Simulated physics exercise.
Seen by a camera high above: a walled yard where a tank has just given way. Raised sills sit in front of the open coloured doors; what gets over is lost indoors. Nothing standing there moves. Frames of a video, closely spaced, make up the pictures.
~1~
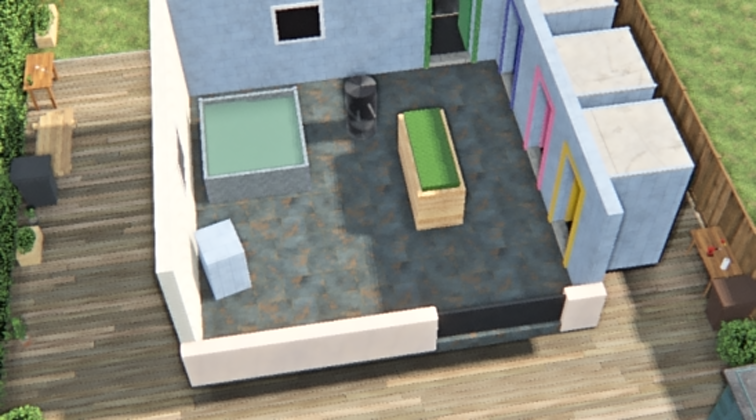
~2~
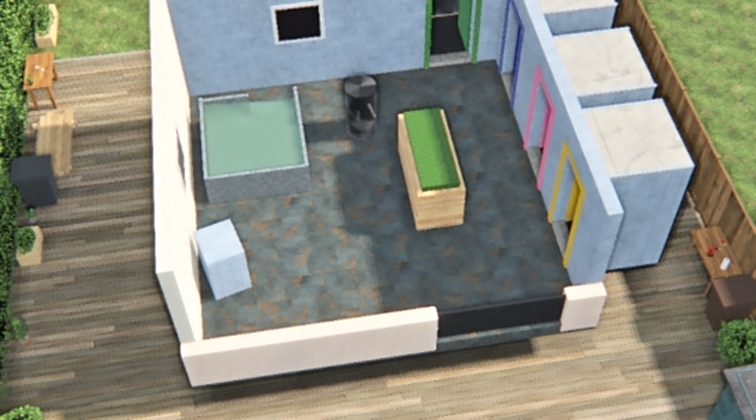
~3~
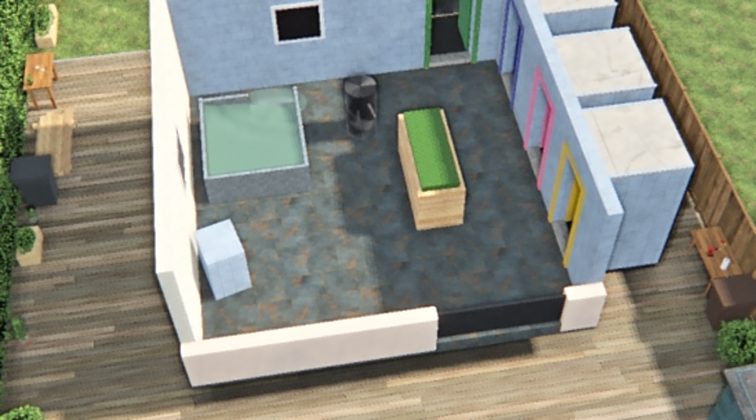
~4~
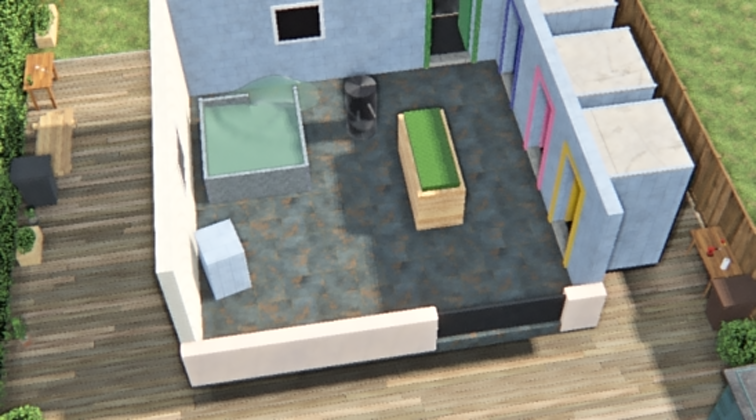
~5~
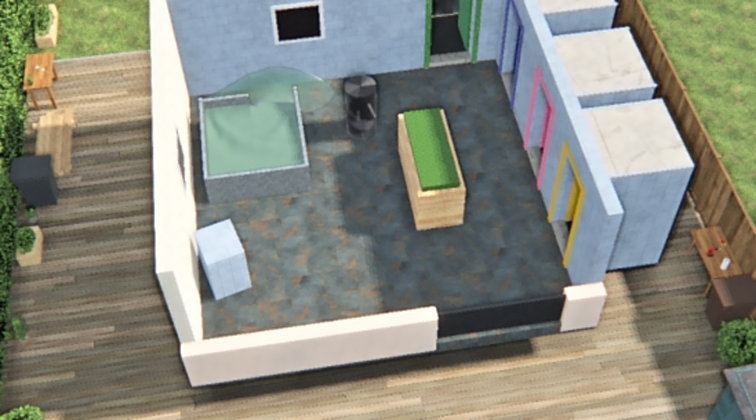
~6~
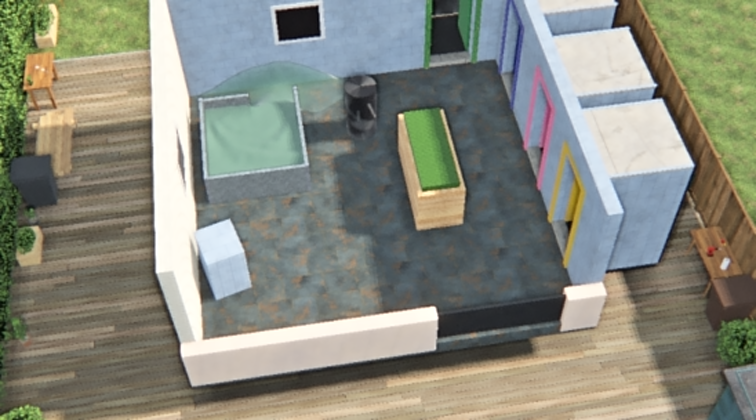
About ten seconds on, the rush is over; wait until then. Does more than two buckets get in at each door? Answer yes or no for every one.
Yellow door: No, blue door: Yes, green door: No, pink door: No.
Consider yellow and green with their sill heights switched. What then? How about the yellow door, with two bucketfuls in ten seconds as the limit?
One by one: The yellow door keeps below it.
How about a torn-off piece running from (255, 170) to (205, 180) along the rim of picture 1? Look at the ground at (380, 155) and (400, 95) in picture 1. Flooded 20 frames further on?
Taking them in turn: Untouched and untouched.
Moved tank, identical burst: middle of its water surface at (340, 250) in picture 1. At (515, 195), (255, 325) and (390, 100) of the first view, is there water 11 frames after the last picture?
Readings in order: No flood; no flood; flood.
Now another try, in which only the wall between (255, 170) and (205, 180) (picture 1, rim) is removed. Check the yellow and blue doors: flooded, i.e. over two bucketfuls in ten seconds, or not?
Here's my take: Yellow surpasses the limit, and blue fails to reach the limit too.
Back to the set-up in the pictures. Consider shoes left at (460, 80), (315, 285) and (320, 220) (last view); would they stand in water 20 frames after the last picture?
The three points read soaked through, clear and clear.
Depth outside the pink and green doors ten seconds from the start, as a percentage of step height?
Roughly 60 % and 60 %, respectively.
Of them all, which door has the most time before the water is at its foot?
That is the door marked yellow.
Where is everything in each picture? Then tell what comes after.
The first frame shows still water in the water tank at (253, 135).
In the second frame, water pours out on the water tank's far side and has run to a hidden place.
In the third frame, the front is at (256, 92), out from the gap on the water tank's far side.
In the fourth frame, water pours out on the water tank's far side and has run to (233, 93).
In the fifth frame, the front is at (213, 95), out from the gap on the water tank's far side.
In the sixth frame, water pours out on the water tank's far side and has run to (198, 97).
A moment on, water covers 10 % of the floor; the yellow door not reached, the blue door not reached, the green door not reached, the pink door not reached.
Next, water covers 25 % of the floor; the yellow door not reached, the blue door wet at the sill, nothing in, the green door wet at the sill, nothing in, the pink door not reached.
Then, water covers 40 % of the floor; the yellow door not reached, the blue door over two buckets in, the green door wet at the sill, nothing in, the pink door wet at the sill, nothing in.
Later, water covers 75 % of the floor; the yellow door wet at the sill, nothing in, the blue door far over two buckets in, the green door wet at the sill, nothing in, the pink door under two buckets in.
In the end, water covers 90 % of the floor; the yellow door wet at the sill, nothing in, the blue door far over two buckets in, the green door wet at the sill, nothing in, the pink door under two buckets in.
